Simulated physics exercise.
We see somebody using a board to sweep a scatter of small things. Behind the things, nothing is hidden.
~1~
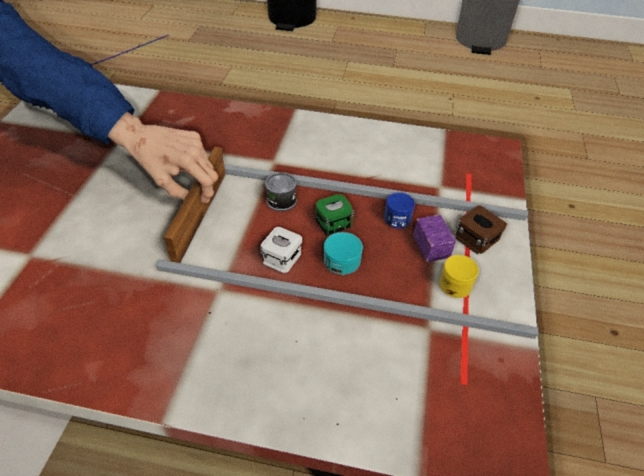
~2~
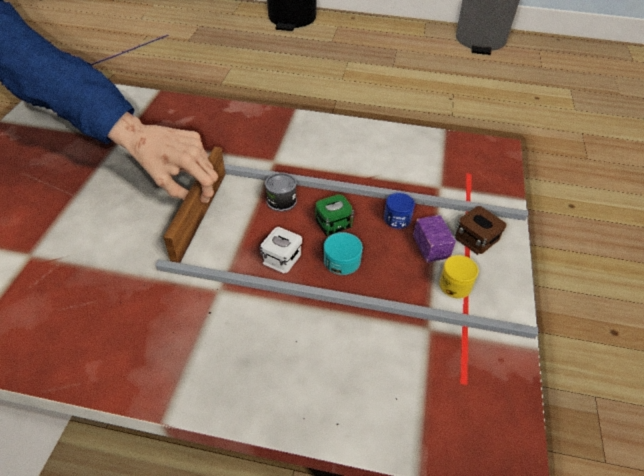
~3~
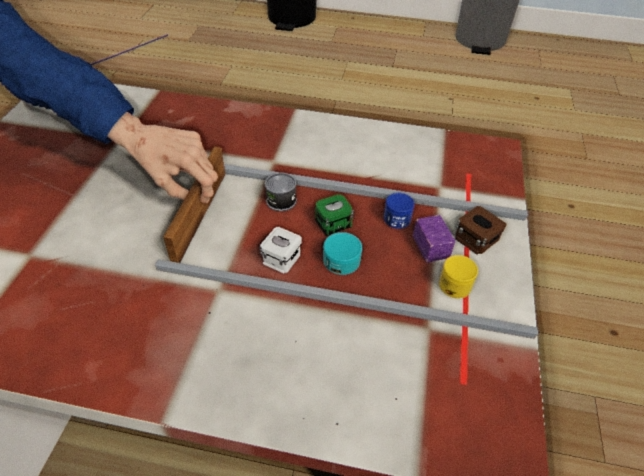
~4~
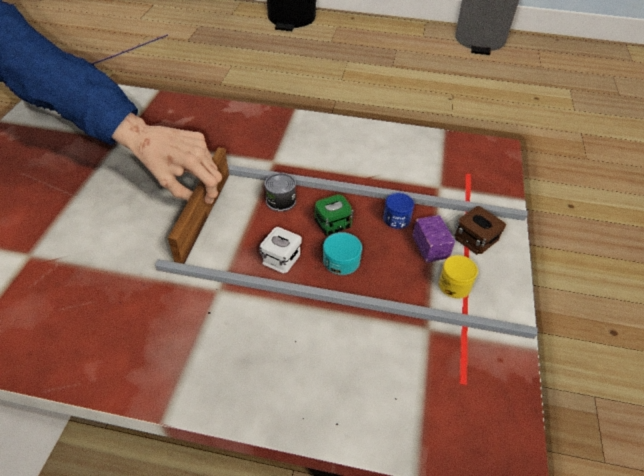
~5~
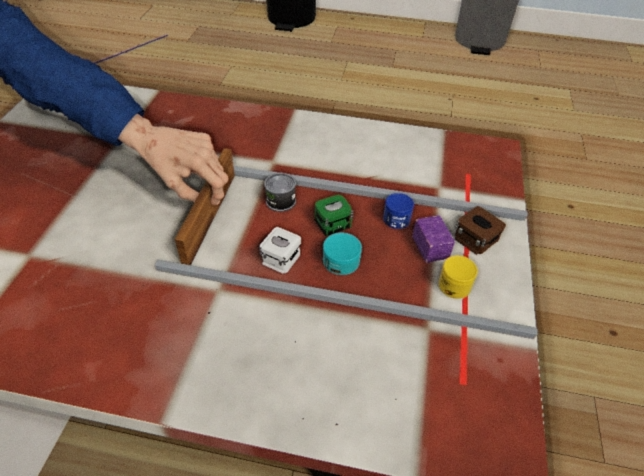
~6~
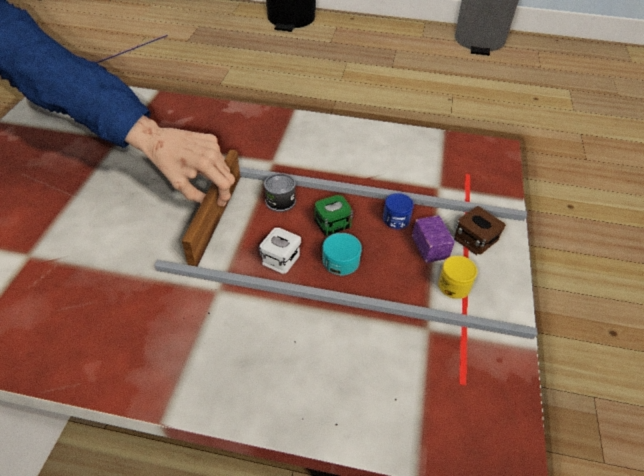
The footage shows a hand in a blue sleeve holding a wooden board between two grey rails on a checkered surface, then sliding it slightly right toward a scatter of small colored blocks and tubs, which stay still.
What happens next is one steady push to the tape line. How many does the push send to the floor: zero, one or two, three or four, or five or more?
Once the board stops, one or two are missing from the table.
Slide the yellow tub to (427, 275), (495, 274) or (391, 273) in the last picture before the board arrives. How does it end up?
Result for the yellow tub, in order - saved; not saved; saved.
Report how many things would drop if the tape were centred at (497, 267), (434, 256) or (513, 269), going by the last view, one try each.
Per try: 5; 0; 5.
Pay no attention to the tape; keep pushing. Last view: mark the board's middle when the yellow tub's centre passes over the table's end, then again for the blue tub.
Around (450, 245) first and around (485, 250) second.
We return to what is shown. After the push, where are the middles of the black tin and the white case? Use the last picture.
The black tin at (485, 221), the white case at (483, 283).
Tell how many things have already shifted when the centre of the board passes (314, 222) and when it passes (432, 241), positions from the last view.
The number moved is 4 and then 8.
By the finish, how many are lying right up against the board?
Number: 3.
Early on, none off yet; brown case at rest near (479, 231); yellow tub at rest near (457, 278); purple block at rest near (433, 239).
A while later, none off yet; brown case travelled about its own width near (506, 233); yellow tub travelled about its own width near (508, 291); purple block travelled about its own width near (472, 244).
Finally, the number that fall off is one or two; lost, yellow tub and brown case.
